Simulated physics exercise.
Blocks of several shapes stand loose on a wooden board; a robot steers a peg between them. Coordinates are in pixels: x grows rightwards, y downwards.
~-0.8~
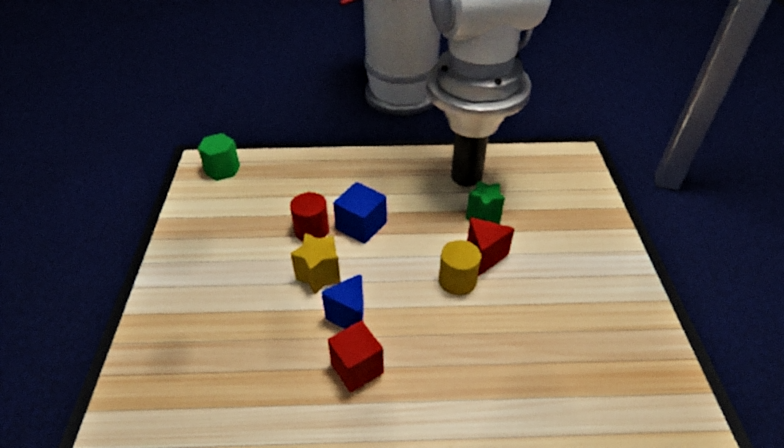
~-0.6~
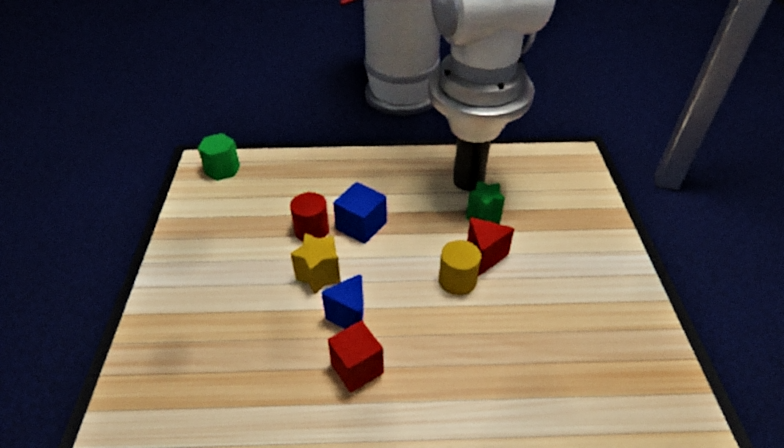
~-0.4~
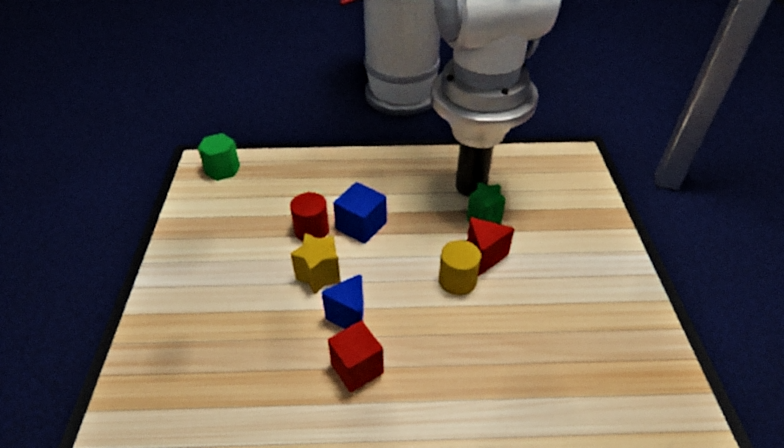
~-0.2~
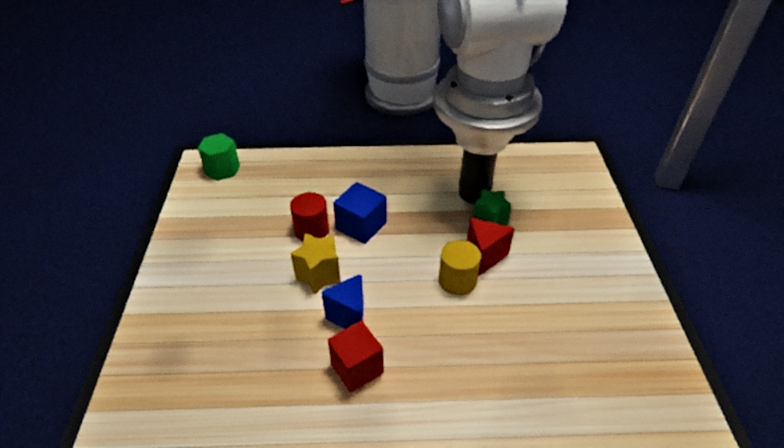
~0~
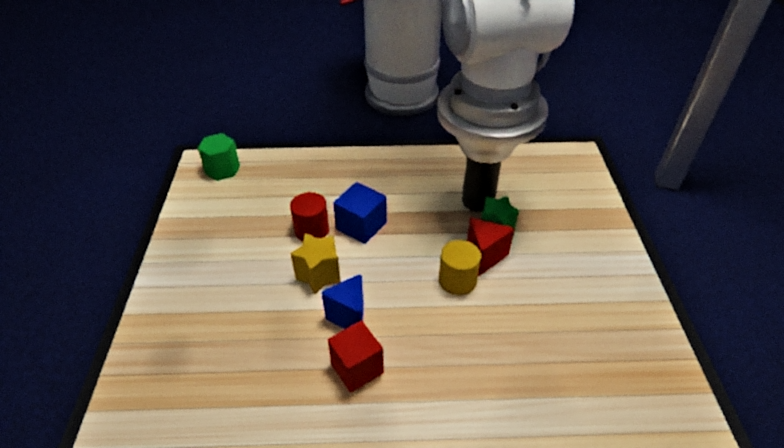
The clip opens on a wooden board scattered with colourful blocks, a robot arm holding its dark peg just behind a green star block. The peg moves slightly forward and to the right, reaches the green star, and nudges it a short way right beside the red triangular block, while the other blocks stay essentially still.
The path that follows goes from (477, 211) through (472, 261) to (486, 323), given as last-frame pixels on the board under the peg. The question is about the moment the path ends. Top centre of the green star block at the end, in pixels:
Just about (508, 221).
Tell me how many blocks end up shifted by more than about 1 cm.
The way I see it, the answer is three or more.
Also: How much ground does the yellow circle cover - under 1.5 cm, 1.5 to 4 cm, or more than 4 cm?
Offset: Above 4 cm.
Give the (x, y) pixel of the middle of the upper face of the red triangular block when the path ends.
The middle of the upper face of the red triangular block will lie at about (520, 274) in the picture.
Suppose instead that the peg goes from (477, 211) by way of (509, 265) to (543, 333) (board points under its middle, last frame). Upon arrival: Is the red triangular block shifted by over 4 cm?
My answer is yes.
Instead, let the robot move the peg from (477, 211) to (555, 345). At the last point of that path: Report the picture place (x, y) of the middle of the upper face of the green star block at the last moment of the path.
It is going to be at (552, 245).
On the path given first. One third of the way, peg at (473, 234); red triangular block at (500, 246); green star block at (508, 220), turned 80° anticlockwise.
Two thirds of the way, peg at (477, 273); yellow circle at (452, 276); red triangular block at (515, 265), turned 75° anticlockwise; green star block at (508, 221), turned 90° anticlockwise.
At the end, peg at (488, 314); yellow circle at (448, 292); red triangular block at (520, 274), turned 115° anticlockwise; green star block at (508, 221), turned 90° anticlockwise.
